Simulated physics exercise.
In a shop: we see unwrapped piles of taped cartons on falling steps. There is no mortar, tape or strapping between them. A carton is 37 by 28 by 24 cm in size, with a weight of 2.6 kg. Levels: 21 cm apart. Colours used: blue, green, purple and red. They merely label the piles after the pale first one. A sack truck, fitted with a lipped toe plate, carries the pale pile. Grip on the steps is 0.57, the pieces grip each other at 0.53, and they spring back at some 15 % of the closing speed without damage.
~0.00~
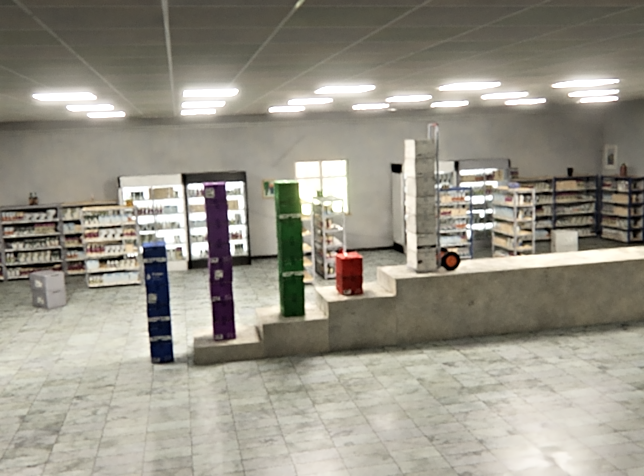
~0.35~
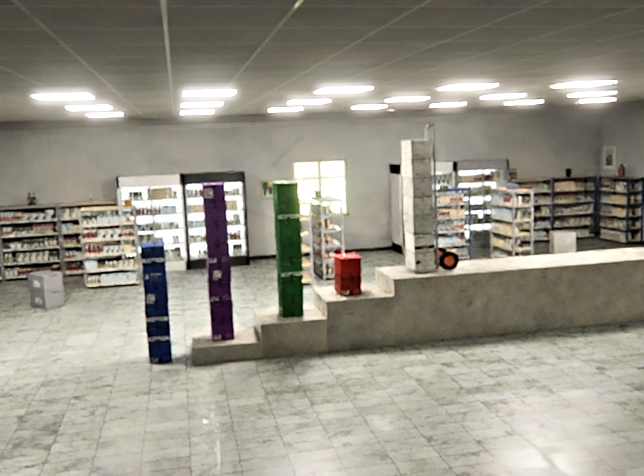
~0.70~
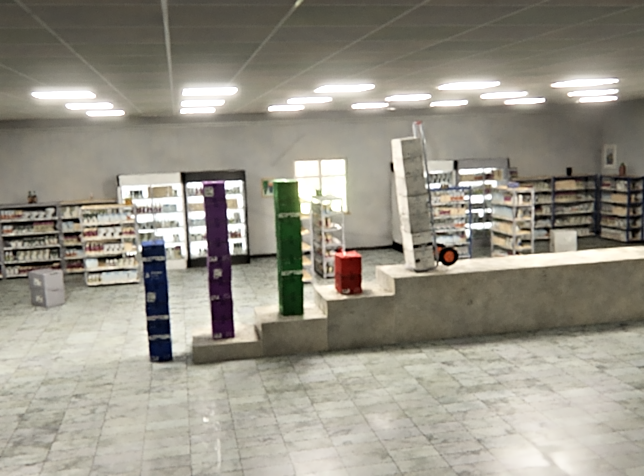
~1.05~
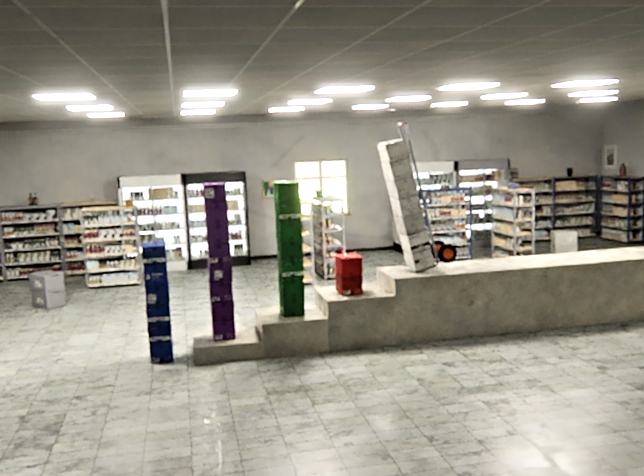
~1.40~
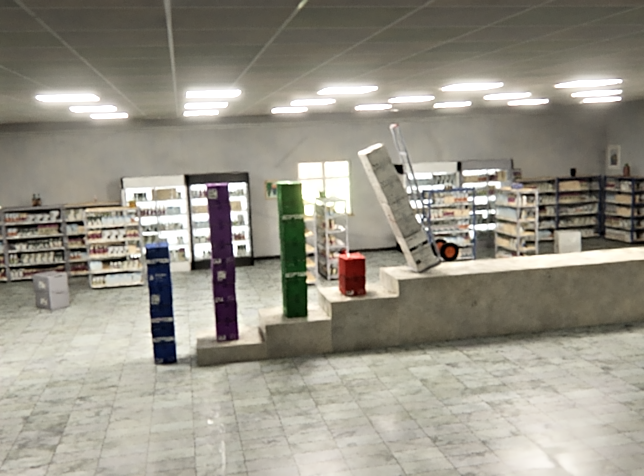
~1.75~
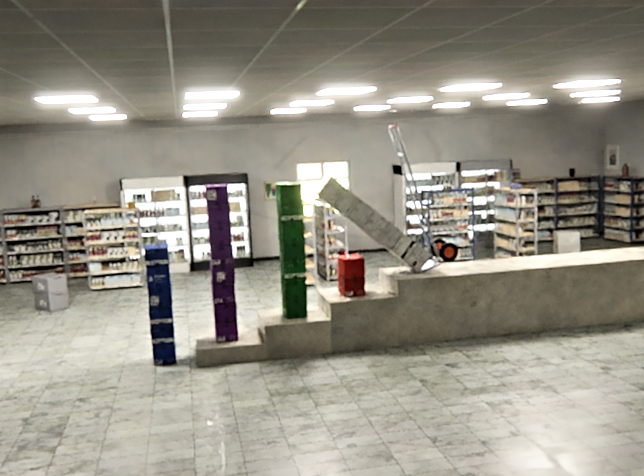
The footage shows a hand truck on a raised ledge tilting left with a tall pale stack, which then leans away from it more steeply, over a short red pile, while green, purple and blue stacks stand on descending steps.
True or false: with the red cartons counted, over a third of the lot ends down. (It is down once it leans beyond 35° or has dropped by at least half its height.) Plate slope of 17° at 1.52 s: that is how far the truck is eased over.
False; it stays below a third.
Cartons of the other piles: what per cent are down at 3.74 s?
By then, 85 per cent.
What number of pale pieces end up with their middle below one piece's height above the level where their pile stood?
6.
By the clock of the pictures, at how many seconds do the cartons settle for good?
Around 6.0 s.
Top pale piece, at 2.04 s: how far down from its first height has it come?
About 80 cm.
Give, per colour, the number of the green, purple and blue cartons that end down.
Ending so: Green 7, purple 8, blue 5.
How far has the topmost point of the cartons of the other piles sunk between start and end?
It sits roughly 100 centimetres lower.
After 2.04 s, 7 of the pale pile down; none of the 2 red cartons down (0 of 23 in all colours); top red carton unmoved; top green carton leaning 5°.
After 2.58 s, 7 of the pale pile down; none of the 2 red cartons down (7 of 23 in all colours); top red carton shifted 24 mm; top green carton on its side.
After 3.18 s, 7 of the pale pile down; none of the 2 red cartons down (19 of 23 in all colours); top red carton shifted 24 mm; top green carton on its side.
After 3.74 s, 7 of the pale pile down; none of the 2 red cartons down (20 of 23 in all colours); top red carton shifted 24 mm; top blue carton on its side.
At rest (6.0 s), 7 of the pale pile down; none of the 2 red cartons down (20 of 23 in all colours); top red carton shifted 24 mm; top blue carton upside down. That is 0 per cent. As the last picture would show them, middles, top red carton near (349, 266).
